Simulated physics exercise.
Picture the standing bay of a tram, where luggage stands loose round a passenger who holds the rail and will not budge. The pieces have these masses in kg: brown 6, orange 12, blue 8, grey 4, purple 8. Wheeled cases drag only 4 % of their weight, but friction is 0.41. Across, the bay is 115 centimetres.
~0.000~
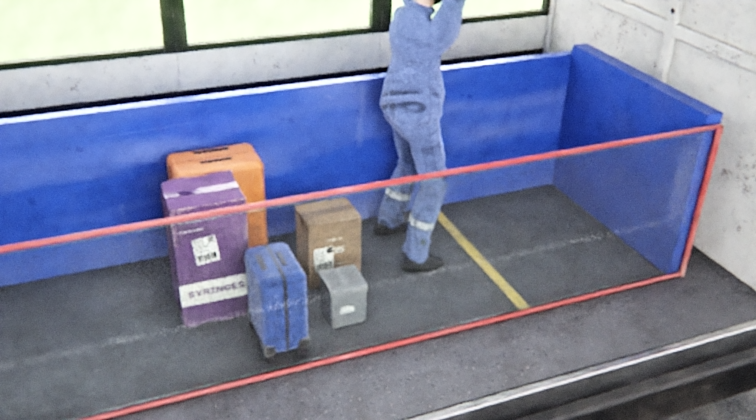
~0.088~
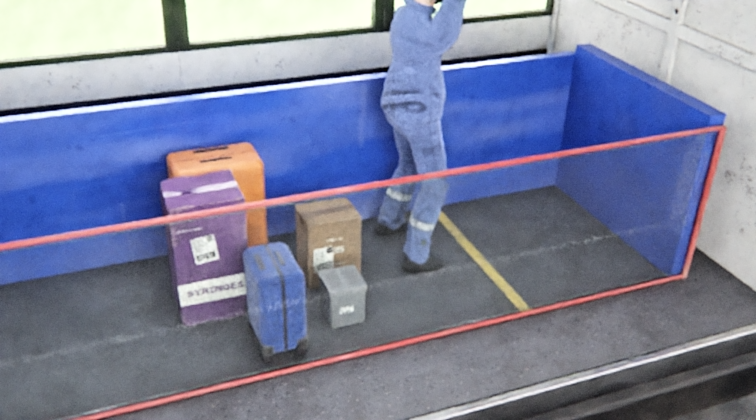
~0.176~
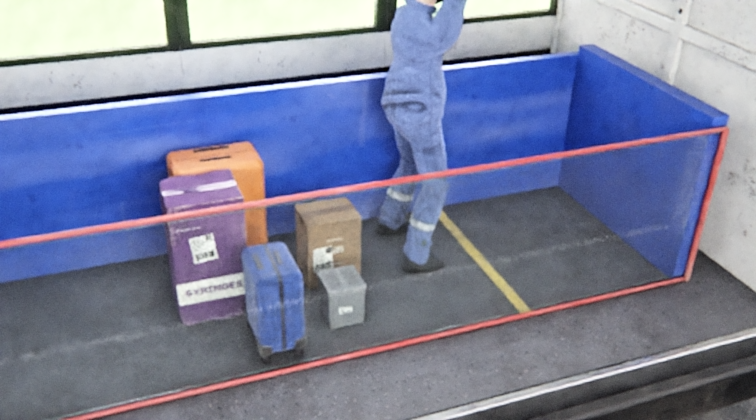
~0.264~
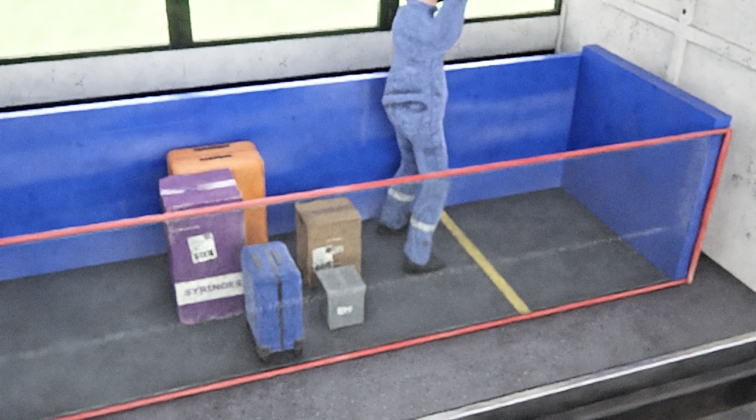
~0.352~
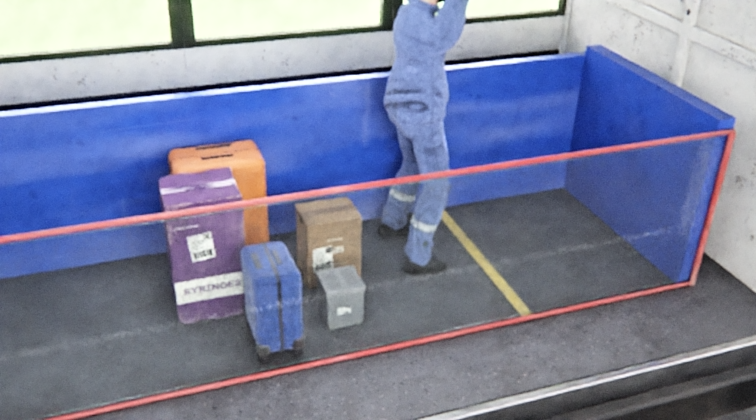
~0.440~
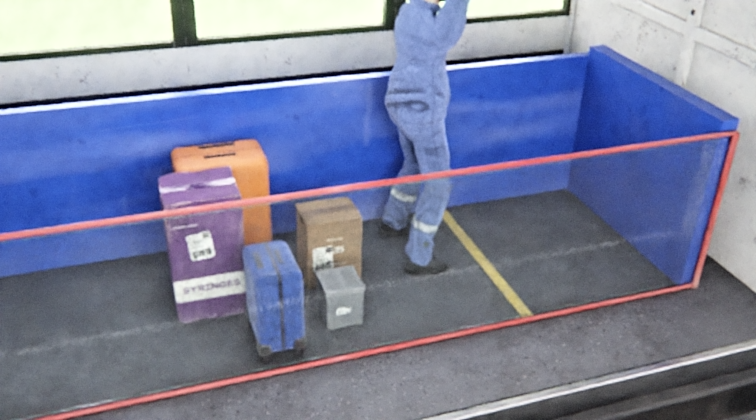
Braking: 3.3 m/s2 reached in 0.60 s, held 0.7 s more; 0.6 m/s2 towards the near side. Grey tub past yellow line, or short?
Beyond.
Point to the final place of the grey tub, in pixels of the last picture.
Close to (637, 247).
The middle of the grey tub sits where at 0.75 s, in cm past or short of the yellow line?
It sits around 90 cm short of the mark.
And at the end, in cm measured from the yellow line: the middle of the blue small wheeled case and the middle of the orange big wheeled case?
Result: Blue small wheeled case = 60 cm past, orange big wheeled case = 60 cm short.
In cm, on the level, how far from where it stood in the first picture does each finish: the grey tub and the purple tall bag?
Movement - grey tub 170, purple tall bag 0.
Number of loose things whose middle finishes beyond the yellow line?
Total tallied: 2.
After 0.75 s the grey tub is 89 cm short of the yellow line, tilted 0°, near (342, 297) in the last picture's view; the blue small wheeled case 109 cm short of the yellow line, tilted 0°.
After 1.15 s the grey tub is 54 cm short of the yellow line, tilted 0°, near (410, 288) in the last picture's view.
After 1.65 s the grey tub is 18 cm past the yellow line, tilted 0°, near (541, 268) in the last picture's view; the blue small wheeled case 3 cm short of the yellow line, tilted 0°.
Final state at 2.5 s, brown pack stops short of the yellow line; orange big wheeled case stops short of the yellow line; blue small wheeled case crosses the yellow line; grey tub crosses the yellow line; purple tall bag stops short of the yellow line.
